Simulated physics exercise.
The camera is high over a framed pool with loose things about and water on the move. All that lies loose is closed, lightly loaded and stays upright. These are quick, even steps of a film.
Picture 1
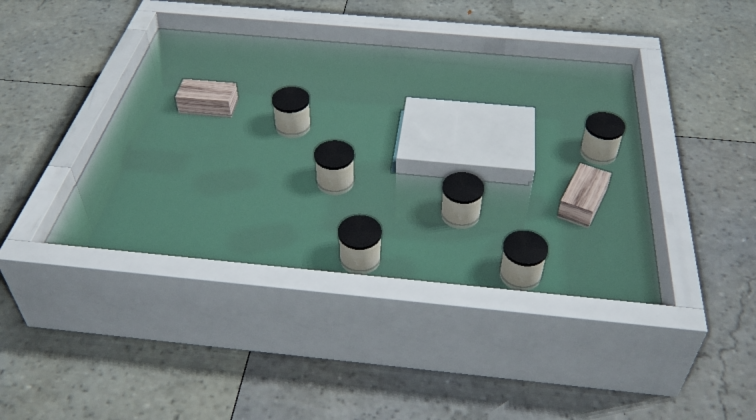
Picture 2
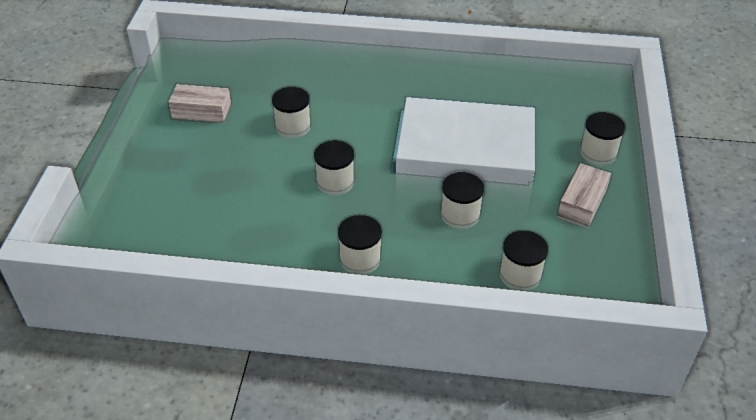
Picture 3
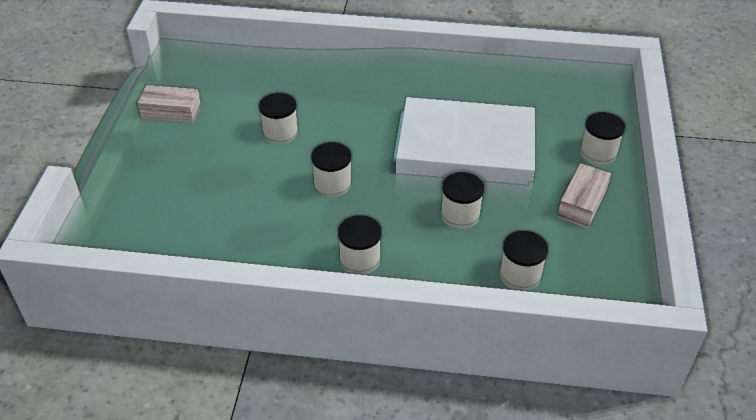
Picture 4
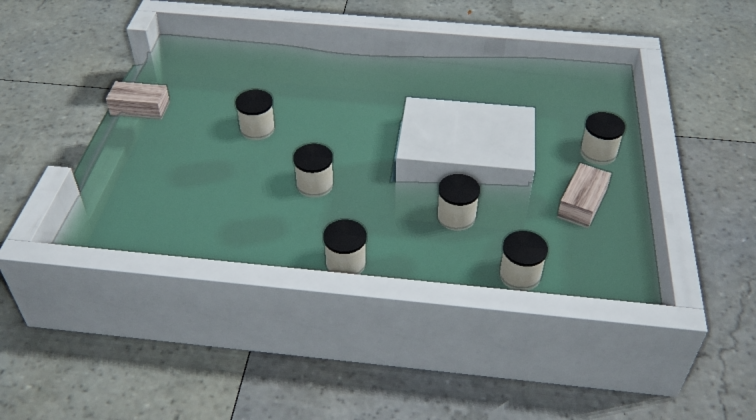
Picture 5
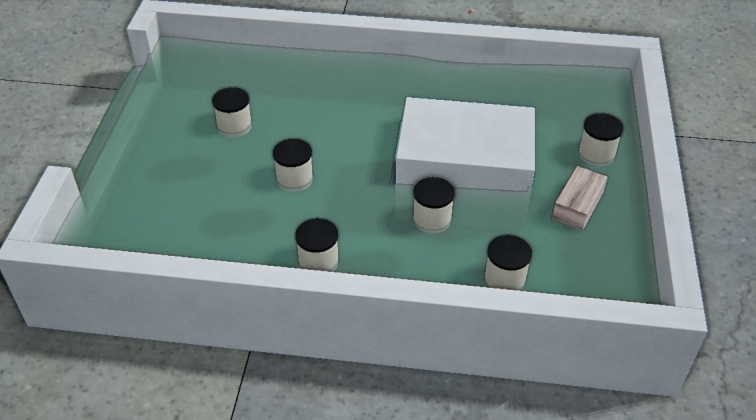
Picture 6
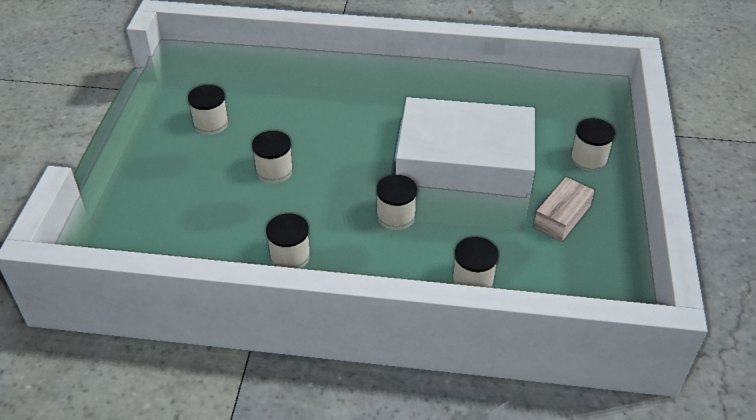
Wooden block drifting left and out through a gap in a pool's wall, black-topped pails and another block drifting left after it.
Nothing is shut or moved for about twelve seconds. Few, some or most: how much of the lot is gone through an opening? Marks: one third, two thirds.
It is from one to two thirds.
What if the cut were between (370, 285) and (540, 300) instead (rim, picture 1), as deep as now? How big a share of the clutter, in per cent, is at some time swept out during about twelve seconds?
Some 90 per cent.
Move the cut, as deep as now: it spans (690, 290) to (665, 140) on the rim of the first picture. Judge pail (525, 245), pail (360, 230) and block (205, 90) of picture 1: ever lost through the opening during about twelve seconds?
In turn: Washed out, out, inside.
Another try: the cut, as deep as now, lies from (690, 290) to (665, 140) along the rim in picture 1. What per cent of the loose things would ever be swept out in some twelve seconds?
About 80 per cent.
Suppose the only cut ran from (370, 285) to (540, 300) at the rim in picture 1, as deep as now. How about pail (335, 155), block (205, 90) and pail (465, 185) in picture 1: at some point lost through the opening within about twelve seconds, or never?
As listed: Carried outside, inside, washed out.
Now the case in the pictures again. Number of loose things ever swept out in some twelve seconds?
The number is 4.
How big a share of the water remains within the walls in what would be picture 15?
Roughly 58 per cent.
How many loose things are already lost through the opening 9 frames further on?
I count 2.
A moment on, 1 of 8 are out; 7 afloat.
Next, 2 of 8 are out; 6 afloat.
Later, 3 of 8 are out; 5 afloat.
In the end, 4 of 8 are out; 4 afloat.
